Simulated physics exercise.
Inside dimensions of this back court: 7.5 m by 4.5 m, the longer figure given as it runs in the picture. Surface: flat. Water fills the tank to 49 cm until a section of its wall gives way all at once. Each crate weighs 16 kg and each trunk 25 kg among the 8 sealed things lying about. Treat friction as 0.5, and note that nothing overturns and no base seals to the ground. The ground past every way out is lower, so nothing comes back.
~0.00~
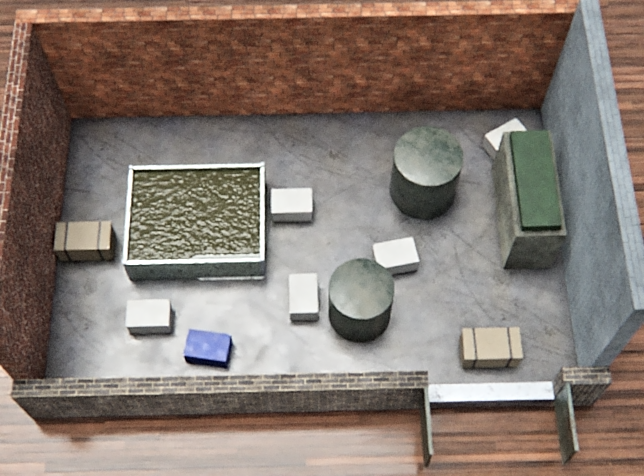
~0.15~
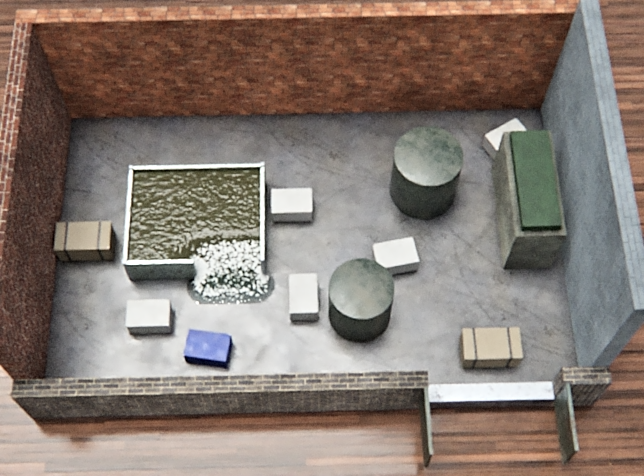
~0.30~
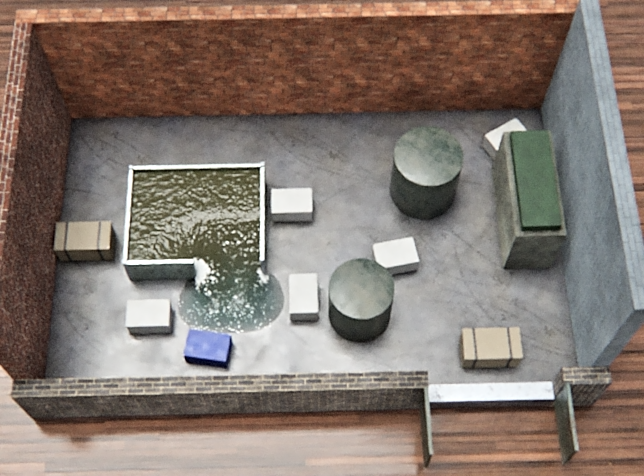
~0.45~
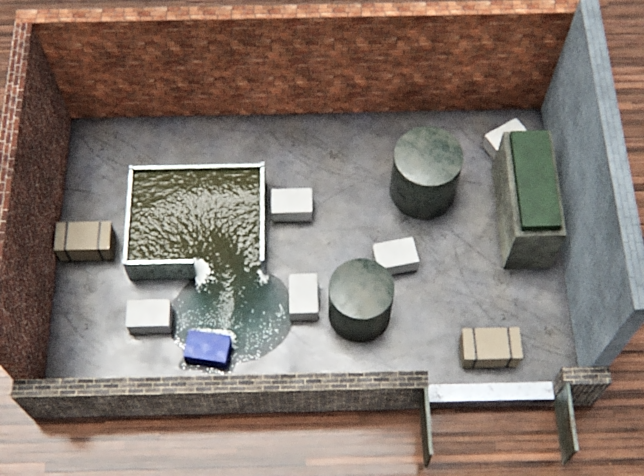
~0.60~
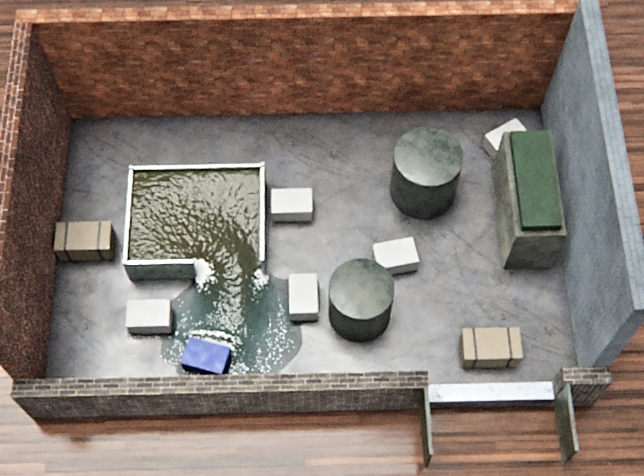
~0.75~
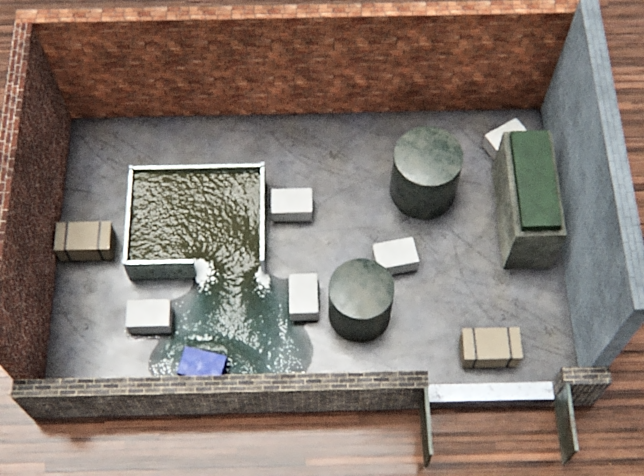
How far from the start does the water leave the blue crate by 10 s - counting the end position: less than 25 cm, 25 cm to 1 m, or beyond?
It'll be greatly displaced.
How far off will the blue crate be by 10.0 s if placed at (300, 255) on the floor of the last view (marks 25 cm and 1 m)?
Outcome: It sits still.
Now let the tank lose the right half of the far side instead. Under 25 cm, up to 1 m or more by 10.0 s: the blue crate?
Well, the blue crate keeps its spot.
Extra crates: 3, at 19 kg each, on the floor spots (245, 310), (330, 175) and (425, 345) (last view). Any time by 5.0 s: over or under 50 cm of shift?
Taking them in the order given: Exceeds it, falls short and exceeds it.
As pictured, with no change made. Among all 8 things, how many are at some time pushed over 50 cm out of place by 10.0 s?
I count 2 of them.
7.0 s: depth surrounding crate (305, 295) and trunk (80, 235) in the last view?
About 3 and 6 cm.
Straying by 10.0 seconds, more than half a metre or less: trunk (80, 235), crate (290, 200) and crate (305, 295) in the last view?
Item by item, they came out above the mark, below the mark and below the mark.
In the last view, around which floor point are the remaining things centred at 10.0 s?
(316, 231).
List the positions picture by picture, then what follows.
In the first frame, the blue crate at (207, 345), on the bottom; 2.9 m2 under water; 0 of 8 have shifted.
In the second frame, the blue crate at (207, 345), on the bottom; water covers 3.4 m2; 0 of 8 have shifted.
In the third frame, the blue crate at (207, 345) rests on the ground; 4.0 m2 under water; 0 of 8 have shifted.
In the fourth frame, the blue crate at (207, 346), on the bottom; 4.6 m2 under water; 0 of 8 have shifted.
In the fifth frame, the blue crate at (206, 355) rests on the ground, 15 cm from its start; 5.3 m2 under water; 1 of 8 have shifted.
In the sixth frame, the blue crate at (202, 364) rests on the ground, 29 cm from its start; 5.9 m2 under water; 1 of 8 have shifted.
After 2.0 s the blue crate is near (135, 359), 1.0 m from its start, afloat; 0 of 8 are out; 1 afloat.
After 4.5 s the blue crate is near (93, 234), 2.4 m from its start, afloat; 0 of 8 are out; 1 afloat.
After 7.0 s the blue crate is near (106, 148), 3.6 m from its start, afloat; 0 of 8 are out; 1 afloat.
After 10.0 s the blue crate is near (174, 152), 3.2 m from its start, aground; 0 of 8 are out; 0 afloat.
